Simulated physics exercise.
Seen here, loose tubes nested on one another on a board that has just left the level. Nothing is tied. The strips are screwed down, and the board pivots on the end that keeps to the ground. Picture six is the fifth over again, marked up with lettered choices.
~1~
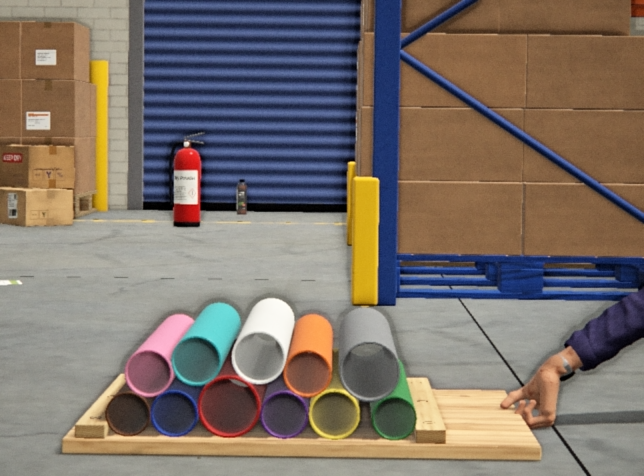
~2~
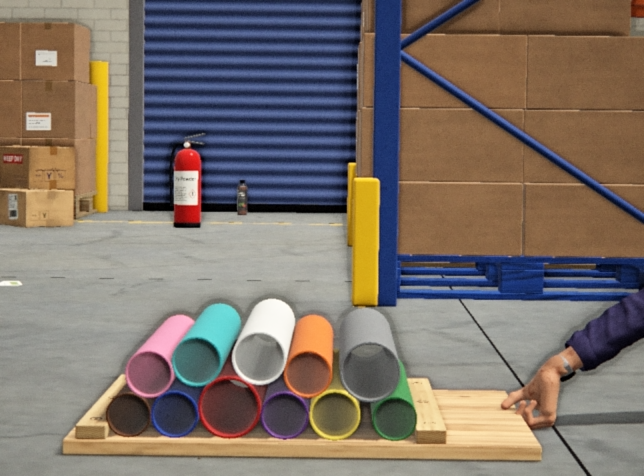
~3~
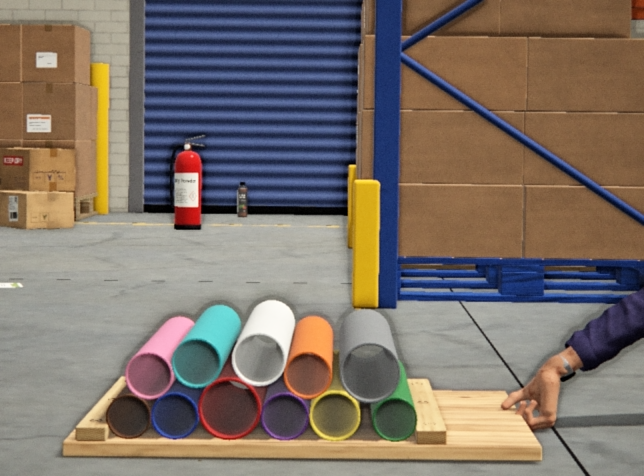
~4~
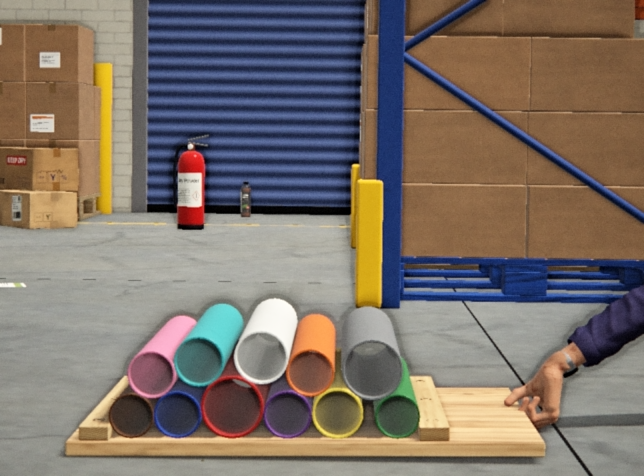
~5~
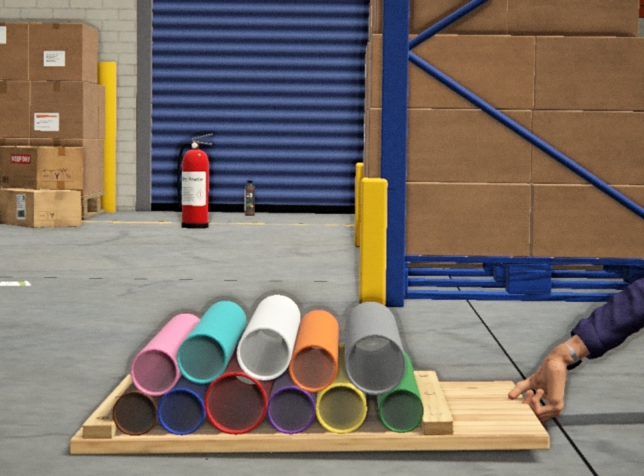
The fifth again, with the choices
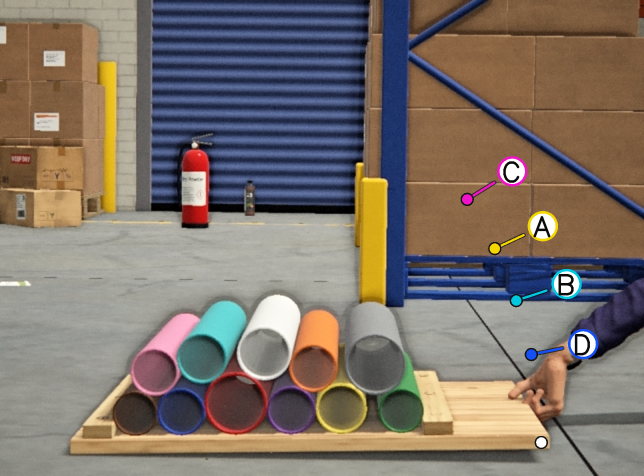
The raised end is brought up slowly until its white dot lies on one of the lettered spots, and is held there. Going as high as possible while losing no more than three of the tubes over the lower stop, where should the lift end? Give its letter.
The highest mark that will do is A.
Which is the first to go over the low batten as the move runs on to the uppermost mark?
First is the pink one.
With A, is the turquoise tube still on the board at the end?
No, with A.
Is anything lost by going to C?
Yes, at C.
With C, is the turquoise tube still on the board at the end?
The turquoise tube: No.
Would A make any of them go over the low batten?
Yes.
On the copy, A at (495, 249); B at (516, 300); C at (467, 199); D at (531, 355); the white dot at (541, 443).
On A. First, board at 16°.
Then, board at 26°.
Finally, board at 26°, two over the low batten (pink, turquoise).
By contrast, B two over the low batten (pink, turquoise); C five over the low batten; D none over the low batten.
